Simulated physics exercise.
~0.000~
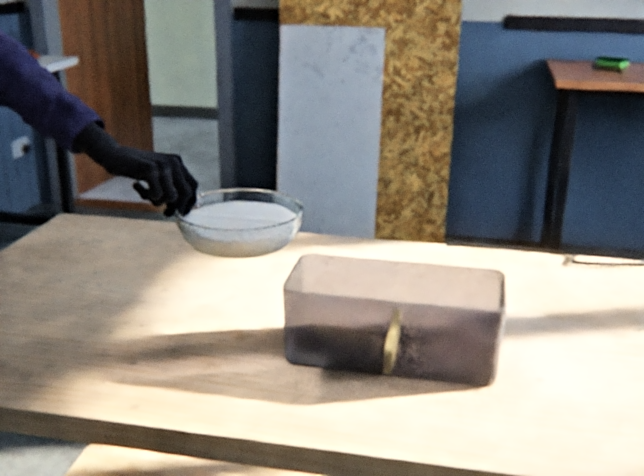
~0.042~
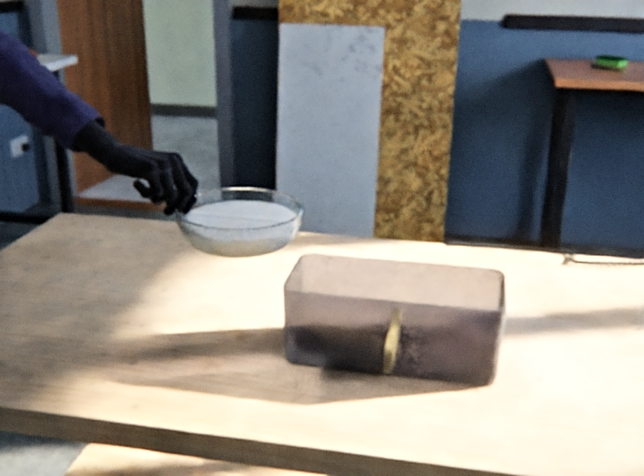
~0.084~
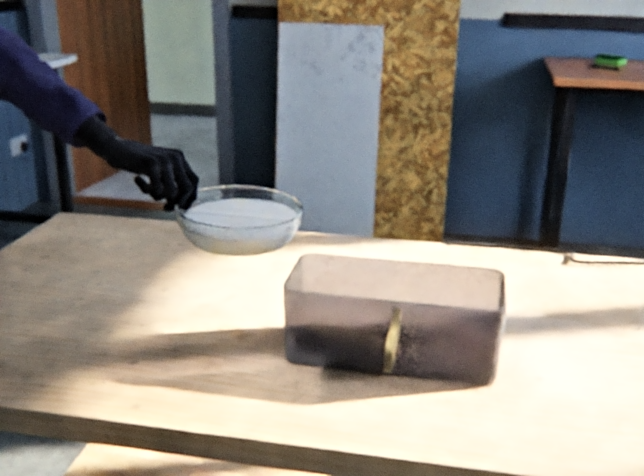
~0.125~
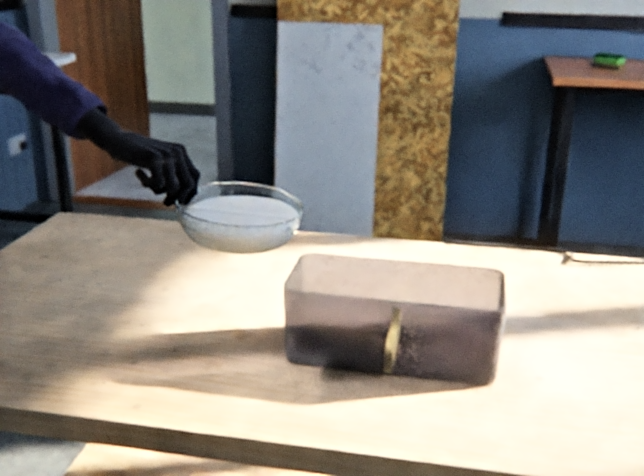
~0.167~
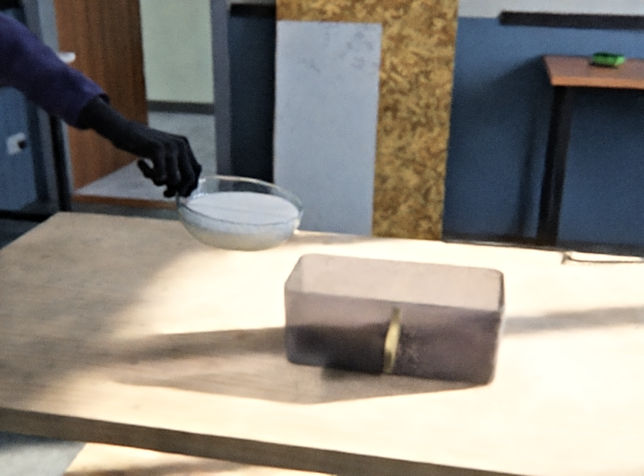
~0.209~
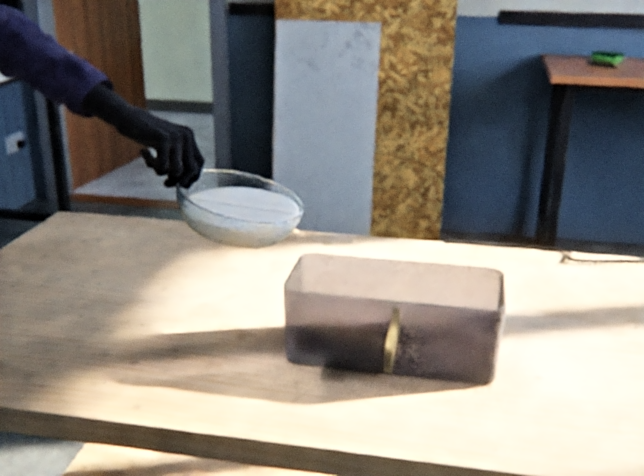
On a wooden table top, a dark hand gradually tilting a round glass bowl of milk rightward, left of a still oblong basin.
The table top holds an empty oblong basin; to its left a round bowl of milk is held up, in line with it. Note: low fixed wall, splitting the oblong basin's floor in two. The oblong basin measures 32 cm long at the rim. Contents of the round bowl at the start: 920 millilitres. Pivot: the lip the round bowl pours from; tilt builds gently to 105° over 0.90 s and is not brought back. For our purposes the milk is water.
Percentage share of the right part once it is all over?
20 per cent.
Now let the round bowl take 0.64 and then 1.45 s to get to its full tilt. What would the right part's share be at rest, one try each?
Try 1: 30 %; try 2: 15 %.
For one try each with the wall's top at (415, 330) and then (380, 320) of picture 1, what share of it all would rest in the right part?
The first gives near 15 per cent and the second near 40 per cent.
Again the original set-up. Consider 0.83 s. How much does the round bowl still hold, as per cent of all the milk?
Remaining share: Approx. 0 %.
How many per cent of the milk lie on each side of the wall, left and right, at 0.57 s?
Left side near 14, right side near 0.
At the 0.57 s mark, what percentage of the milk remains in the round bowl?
I reckon about 34 in a hundred is still held.
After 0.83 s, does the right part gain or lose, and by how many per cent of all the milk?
Looks like it went upward, around 6 per cent.
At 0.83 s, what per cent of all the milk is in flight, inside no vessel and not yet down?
Estimate: About 6 in a hundred.
Then, 0.57 s in, the tilt is 73° and 34 per cent is still to pour, 13 is left of the wall and 0 right of it.
Then, 0.83 s in, the tilt is 103° and 0 per cent is still to pour, 78 is left of the wall and 14 right of it.
Then, 1.10 s in, the tilt is 105° and 0 per cent is still to pour, 77 is left of the wall and 15 right of it.
Then, 1.40 s in, the tilt is 105° and 0 per cent is still to pour, 73 is left of the wall and 20 right of it.
Finally, 73 per cent lies left of the wall, 20 right of it and 7 outside.
